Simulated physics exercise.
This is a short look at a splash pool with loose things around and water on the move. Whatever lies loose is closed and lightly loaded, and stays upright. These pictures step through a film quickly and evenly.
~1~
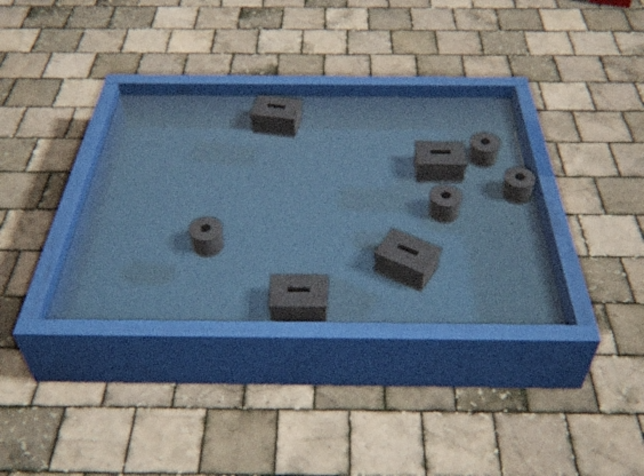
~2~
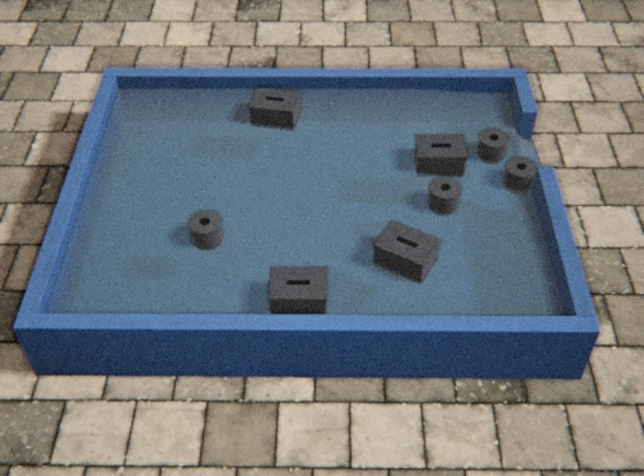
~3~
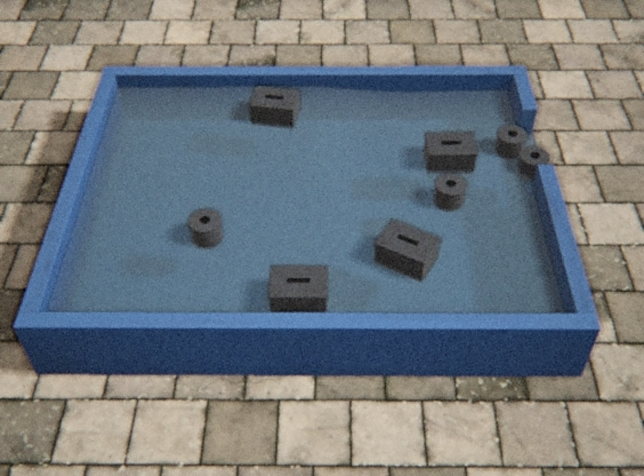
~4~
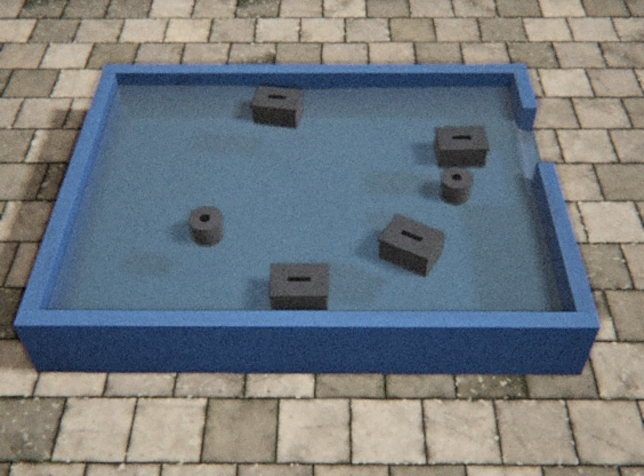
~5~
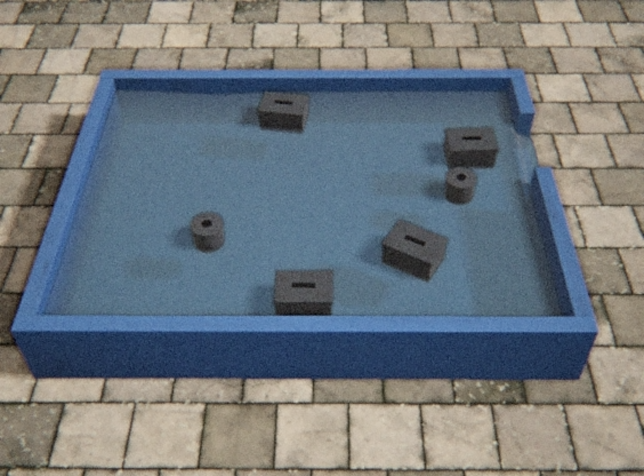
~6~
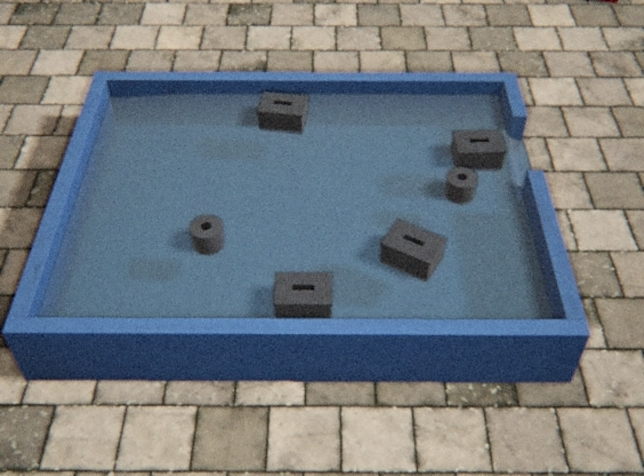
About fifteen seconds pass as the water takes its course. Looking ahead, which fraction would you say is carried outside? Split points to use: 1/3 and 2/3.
From 1/3 to 2/3.
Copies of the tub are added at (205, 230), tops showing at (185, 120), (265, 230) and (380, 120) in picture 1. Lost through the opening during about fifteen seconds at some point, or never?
The three, in sequence: Remains behind, remains behind and departs.
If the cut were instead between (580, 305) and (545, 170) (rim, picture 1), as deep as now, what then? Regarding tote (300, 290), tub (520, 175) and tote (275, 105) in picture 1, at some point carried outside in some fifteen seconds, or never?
Going through them in sequence: Gets out, then gets out, then trapped.
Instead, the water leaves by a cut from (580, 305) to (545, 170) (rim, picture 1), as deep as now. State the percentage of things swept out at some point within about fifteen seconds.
It should be close to 80 per cent.
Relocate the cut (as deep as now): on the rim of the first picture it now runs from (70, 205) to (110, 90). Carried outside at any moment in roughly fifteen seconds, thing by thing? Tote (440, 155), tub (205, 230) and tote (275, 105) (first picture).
Taken in that order, the answers are not lost, swept away, swept away.
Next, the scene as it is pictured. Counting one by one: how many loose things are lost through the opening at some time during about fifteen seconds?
Tally: 5.
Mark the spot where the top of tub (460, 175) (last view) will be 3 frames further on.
Estimated position: Around (490, 165).
A moment on, 3 of 8 are out; 5 afloat.
Next, 4 of 8 are out; 4 afloat.
Later, 4 of 8 are out; 4 afloat.
In the end, 5 of 8 are out; 3 afloat.
